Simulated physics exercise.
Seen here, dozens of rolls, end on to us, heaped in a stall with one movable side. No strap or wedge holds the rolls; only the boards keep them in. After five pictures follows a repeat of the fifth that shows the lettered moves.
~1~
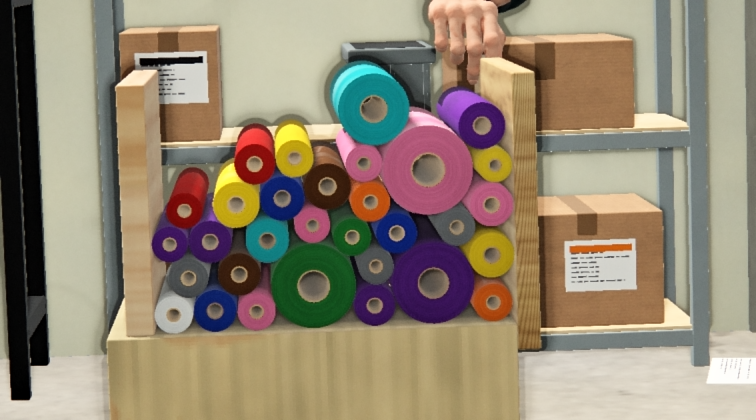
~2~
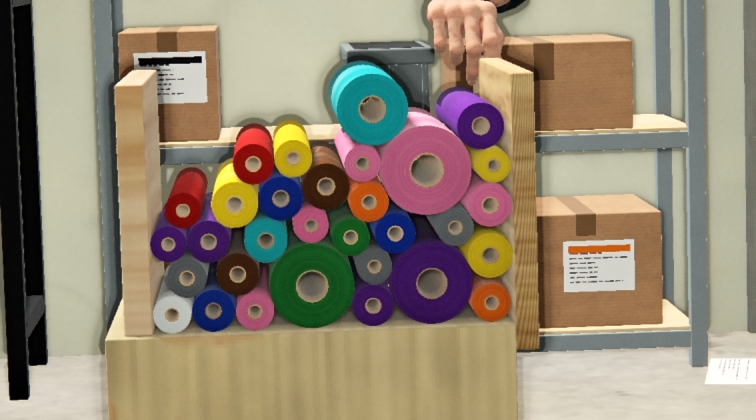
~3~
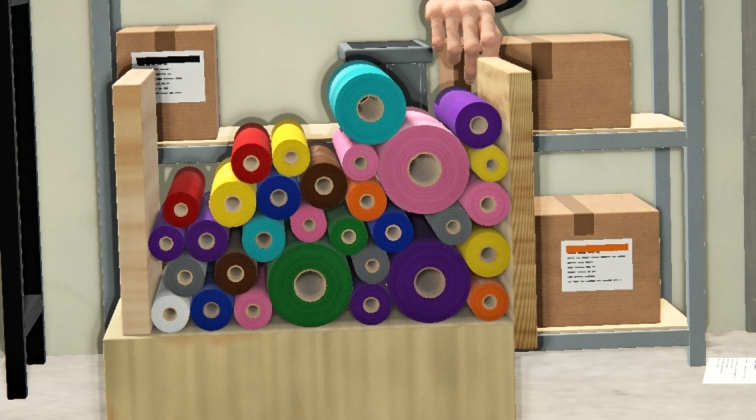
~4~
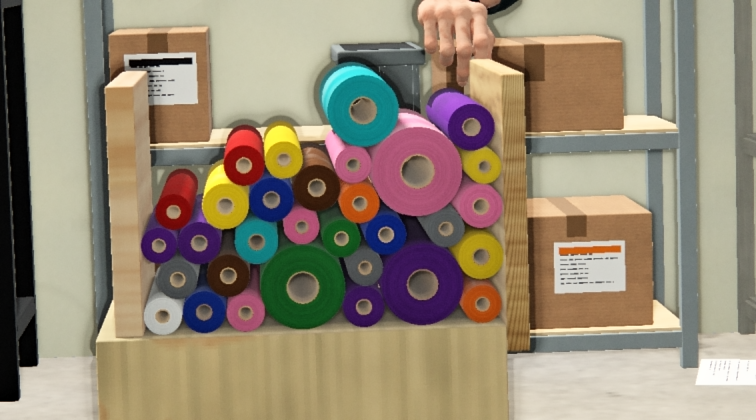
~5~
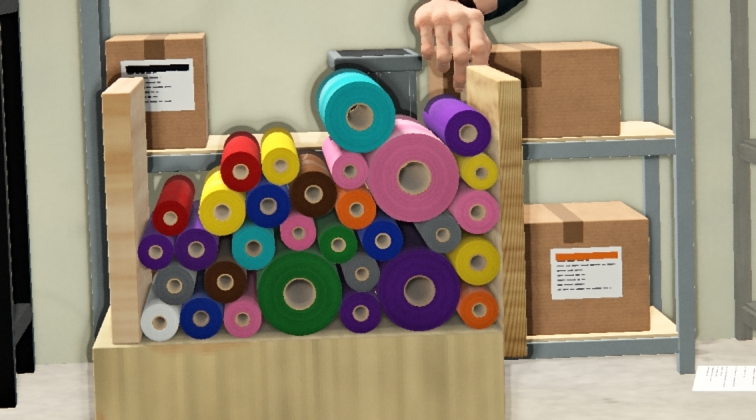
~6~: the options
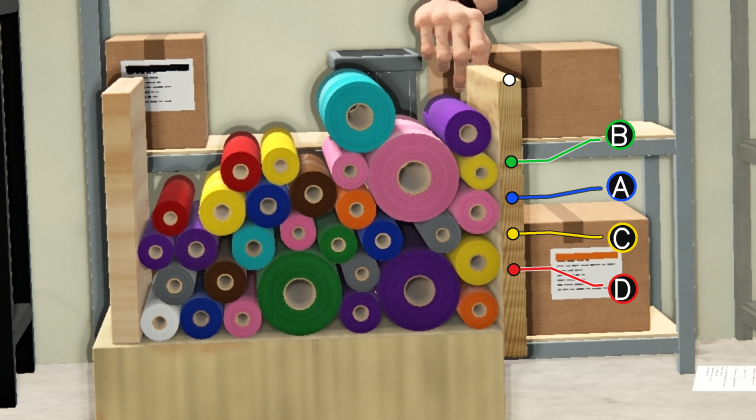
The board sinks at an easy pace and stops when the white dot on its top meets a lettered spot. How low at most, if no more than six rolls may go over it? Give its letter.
The answer is mark D.
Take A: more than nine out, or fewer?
Fewer than nine.
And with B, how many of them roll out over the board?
The count is none.
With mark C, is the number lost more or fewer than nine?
Fewer than nine.
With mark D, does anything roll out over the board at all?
Yes.
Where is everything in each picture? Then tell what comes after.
In the first frame, side board (505, 191); a white roll (174, 314); a purple roll (434, 283).
In the second frame, a purple roll (432, 283); a blue roll (395, 233).
In the third frame, a pink roll (488, 204); a yellow roll (491, 165).
In the fourth frame, a pink roll (353, 164); a yellow roll (284, 159).
In the fifth frame, side board (491, 199); a white roll (160, 322); a purple roll (420, 291).
On the marked copy, A at (512, 198); B at (511, 162); C at (513, 234); D at (514, 270); the white dot at (509, 80).
Following D. Soon after the start, top of the board (499, 164).
Later, top of the board (501, 261).
In the end, top of the board (501, 269), three out over the board.
As for the rest, A none out over the board; B none out over the board; C two out over the board.
